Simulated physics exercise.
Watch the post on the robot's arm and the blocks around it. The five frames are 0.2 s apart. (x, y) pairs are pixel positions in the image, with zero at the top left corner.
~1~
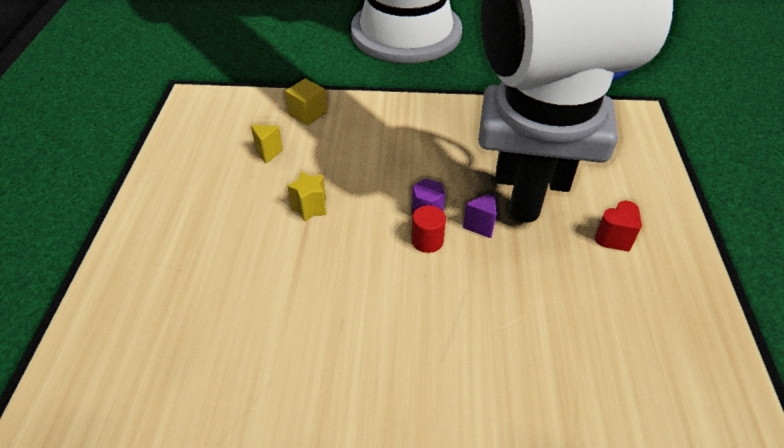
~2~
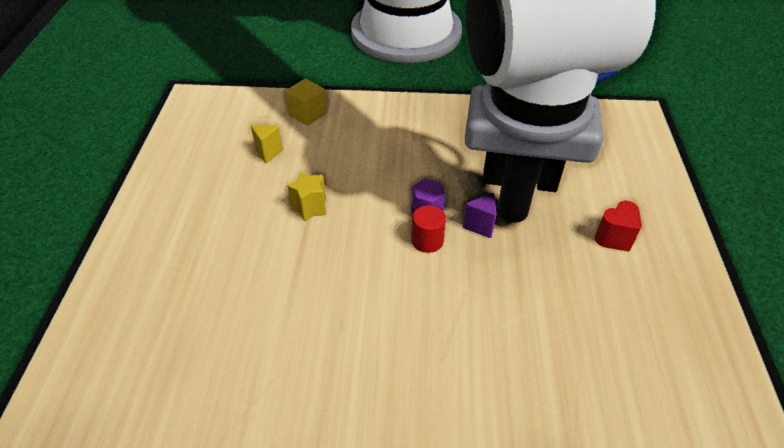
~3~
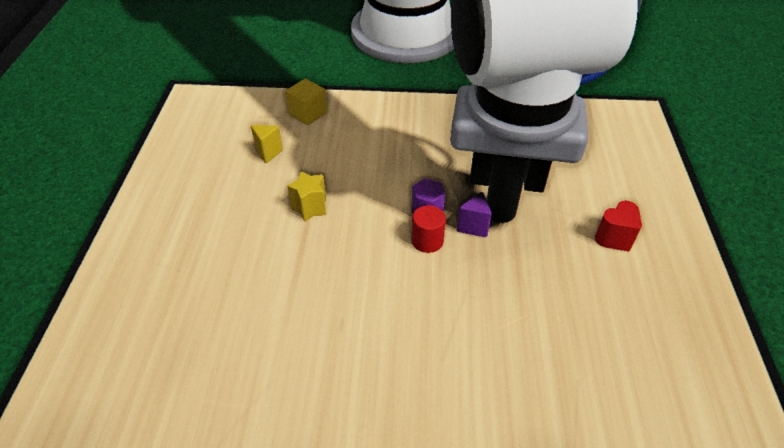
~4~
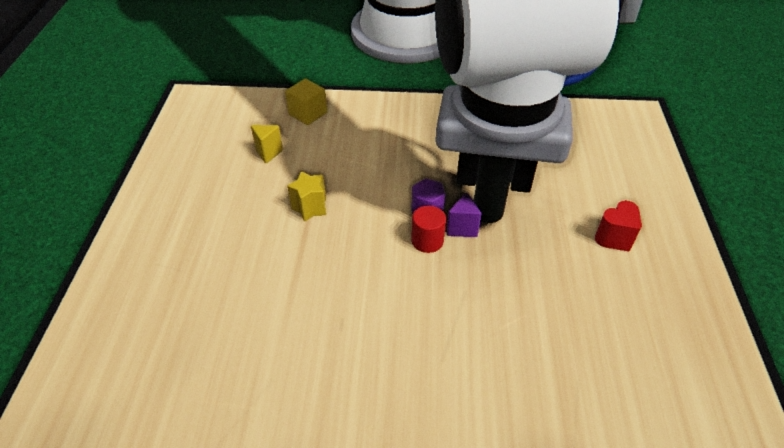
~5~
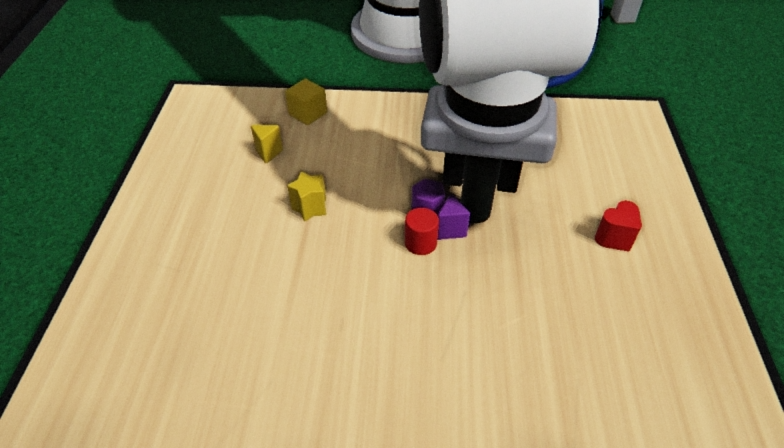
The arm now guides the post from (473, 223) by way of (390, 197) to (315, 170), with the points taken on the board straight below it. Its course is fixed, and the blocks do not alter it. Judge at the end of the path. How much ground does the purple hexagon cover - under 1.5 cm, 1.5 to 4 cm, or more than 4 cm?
Over 4 cm.
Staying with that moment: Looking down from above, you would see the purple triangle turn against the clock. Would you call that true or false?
The statement is true.
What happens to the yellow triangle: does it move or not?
Left in place.
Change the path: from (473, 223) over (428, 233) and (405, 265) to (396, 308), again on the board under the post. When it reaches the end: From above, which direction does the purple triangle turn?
It is turned anticlockwise.
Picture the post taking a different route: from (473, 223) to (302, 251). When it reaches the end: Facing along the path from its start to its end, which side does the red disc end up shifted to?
The answer is left: Facing from the path's start to its end, that's where the red disc shifts.
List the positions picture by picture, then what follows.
Post's lower end at (524, 212); yellow triangle at (264, 129); yellow star-shaped block at (307, 183); red disc at (429, 216); purple hexagon at (429, 189); purple triangle at (485, 202), in the first picture.
Post at (512, 212); blocks still, in the second picture.
Post at (500, 212); purple triangle at (478, 203), in the third picture.
Post at (488, 212); purple triangle at (466, 205), in the fourth picture.
Post at (475, 212); yellow triangle at (264, 129); yellow star-shaped block at (307, 183); red disc at (422, 219); purple hexagon at (429, 189); purple triangle at (453, 207), in the fifth picture.
On the path given first. One third of the way, post at (417, 196); red disc at (417, 222); purple hexagon at (385, 179); purple triangle at (442, 210), turned 35° anticlockwise.
Two thirds of the way, post at (363, 178); yellow star-shaped block at (304, 184); red disc at (417, 222); purple hexagon at (335, 173), turned 75° anticlockwise; purple triangle at (442, 210), turned 35° anticlockwise.
At the end, post at (314, 160); yellow triangle still; yellow star-shaped block at (291, 189), turned 45° anticlockwise; red disc at (417, 222); purple hexagon at (307, 168), turned 110° anticlockwise; purple triangle at (442, 210), turned 35° anticlockwise.
